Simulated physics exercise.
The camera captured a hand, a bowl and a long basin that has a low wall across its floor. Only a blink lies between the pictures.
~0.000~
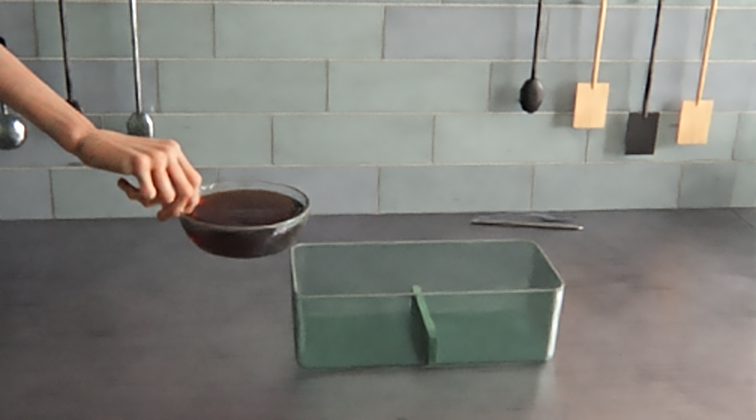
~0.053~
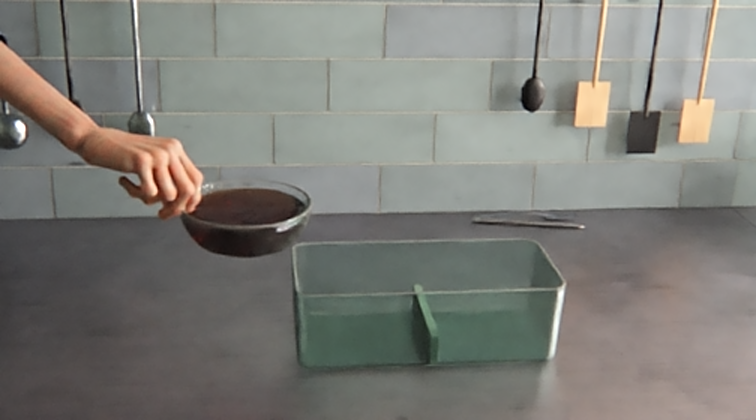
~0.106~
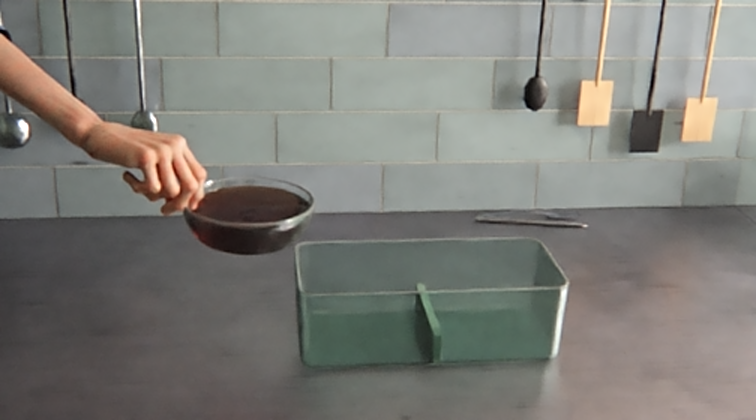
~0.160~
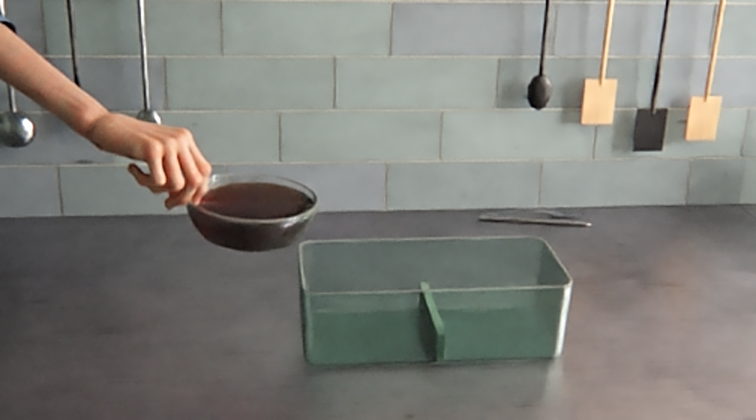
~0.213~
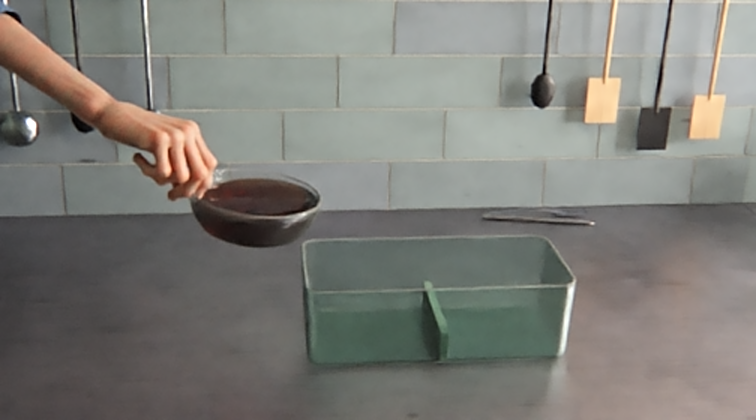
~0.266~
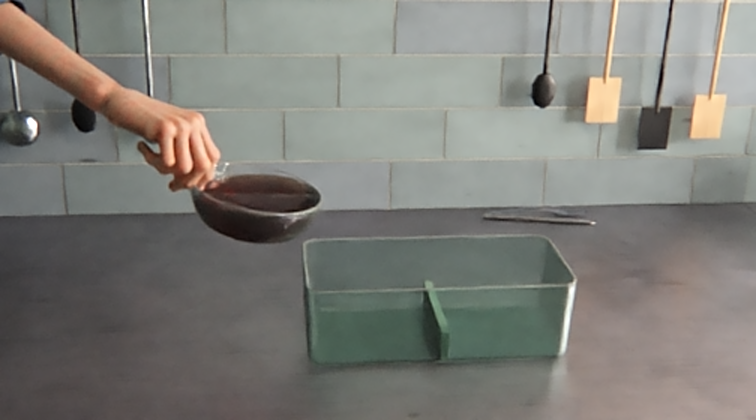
A hand holds a clear bowl of dark liquid nearly level, above and to the left of a long green basin with a low wall across its floor. The bowl then tilts slightly toward the basin as the hand lifts its near side, the liquid still inside.
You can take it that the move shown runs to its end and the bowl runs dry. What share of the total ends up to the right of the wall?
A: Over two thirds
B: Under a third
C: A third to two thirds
Under a third (B).
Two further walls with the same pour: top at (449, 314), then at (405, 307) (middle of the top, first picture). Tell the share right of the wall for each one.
Case 1: 15 %; case 2: 5 %.
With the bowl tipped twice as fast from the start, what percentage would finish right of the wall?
Near 10 %.
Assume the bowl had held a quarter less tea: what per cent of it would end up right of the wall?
My estimate is about 5 percent.
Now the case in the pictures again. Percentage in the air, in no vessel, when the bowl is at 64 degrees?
Roughly 40 per cent.
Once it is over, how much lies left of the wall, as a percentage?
About 90 per cent.
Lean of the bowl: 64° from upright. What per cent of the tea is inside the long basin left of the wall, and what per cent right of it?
About 25 % left and about 0 % right.
A moment on, the bowl is tipped part way and 33 per cent is still to pour, 26 is left of the wall and 0 right of it.
Next, the bowl is tipped right over and 0 per cent is still to pour, 88 is left of the wall and 7 right of it.
Then the bowl is tipped right over and 0 per cent is still to pour, 90 is left of the wall and 9 right of it.
Later the bowl is tipped right over and 0 per cent is still to pour, 90 is left of the wall and 9 right of it.
In the end 90 per cent lies left of the wall, 9 right of it and 1 outside.
